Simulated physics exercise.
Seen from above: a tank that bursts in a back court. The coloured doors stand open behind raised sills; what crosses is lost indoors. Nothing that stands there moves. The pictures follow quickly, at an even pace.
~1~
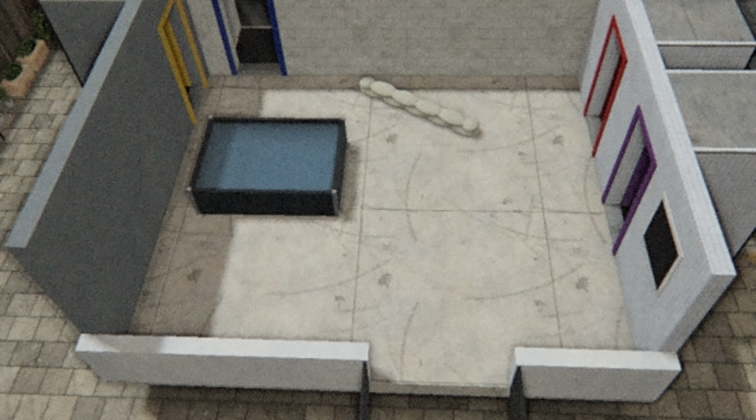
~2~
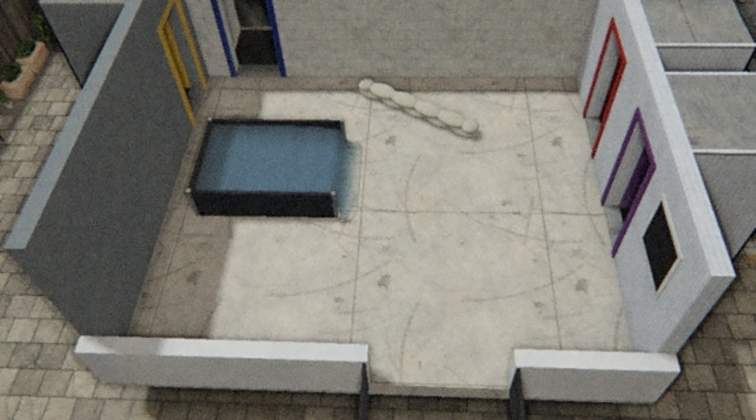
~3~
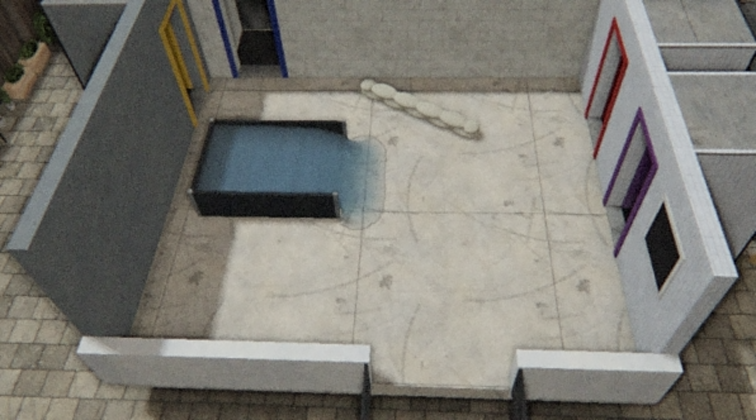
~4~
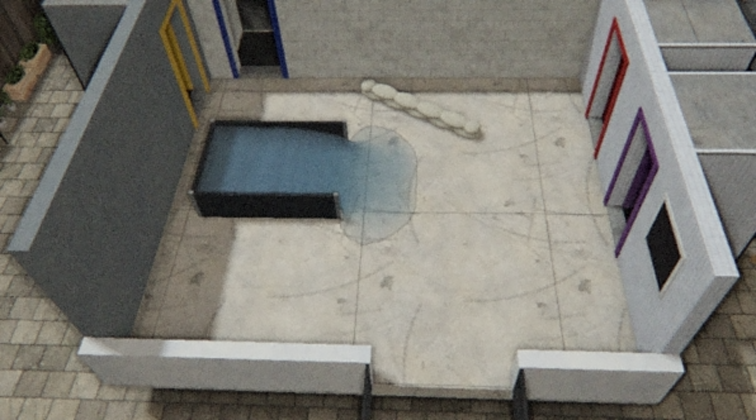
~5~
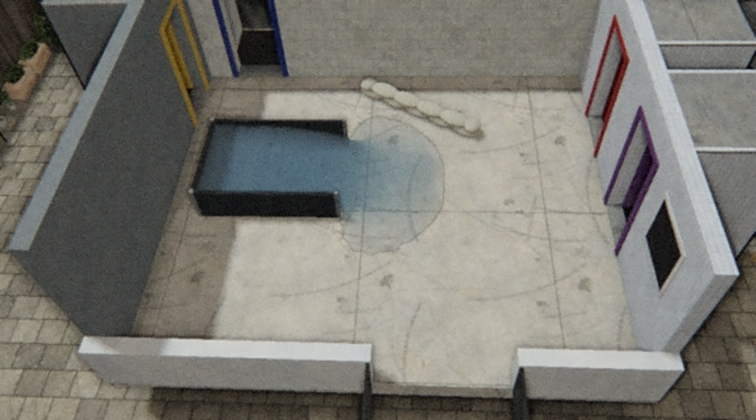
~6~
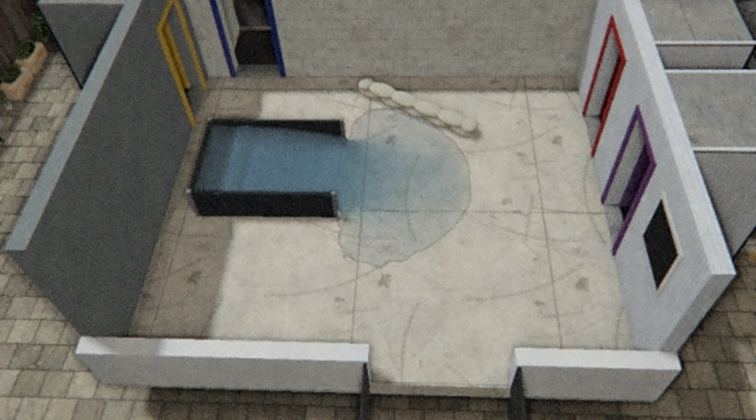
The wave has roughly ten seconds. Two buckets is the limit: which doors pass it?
In the end: The purple door takes more than that; the red door takes more than that; the yellow door stays under that; the blue door stays under that.
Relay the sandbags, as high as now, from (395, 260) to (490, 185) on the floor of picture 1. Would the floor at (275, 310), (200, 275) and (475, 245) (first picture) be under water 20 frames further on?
In that order: Covered, free of water, no water.
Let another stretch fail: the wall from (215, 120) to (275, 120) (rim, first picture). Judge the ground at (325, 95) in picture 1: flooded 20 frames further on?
Verdict: Flooded.
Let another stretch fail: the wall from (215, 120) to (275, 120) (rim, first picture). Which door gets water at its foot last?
That is the purple one.
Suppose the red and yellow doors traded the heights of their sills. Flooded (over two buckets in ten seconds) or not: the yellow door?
One by one: Yellow lets less in.
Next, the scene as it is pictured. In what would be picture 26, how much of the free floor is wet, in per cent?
Some 50 per cent.
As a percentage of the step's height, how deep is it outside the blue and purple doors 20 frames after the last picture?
About 0 and 440 per cent.
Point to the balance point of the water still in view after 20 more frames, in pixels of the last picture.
Near (429, 195).
A moment on, water covers 25 % of the floor; the purple door not reached, the red door not reached, the yellow door not reached, the blue door not reached.
Next, water covers 40 % of the floor; the purple door under two buckets in, the red door under two buckets in, the yellow door not reached, the blue door not reached.
Then, water covers 50 % of the floor; the purple door far over two buckets in, the red door over two buckets in, the yellow door not reached, the blue door not reached.
Later, water covers 60 % of the floor; the purple door far over two buckets in, the red door over two buckets in, the yellow door not reached, the blue door wet at the sill, nothing in.
In the end, water covers 95 % of the floor; the purple door far over two buckets in, the red door over two buckets in, the yellow door wet at the sill, nothing in, the blue door wet at the sill, nothing in.
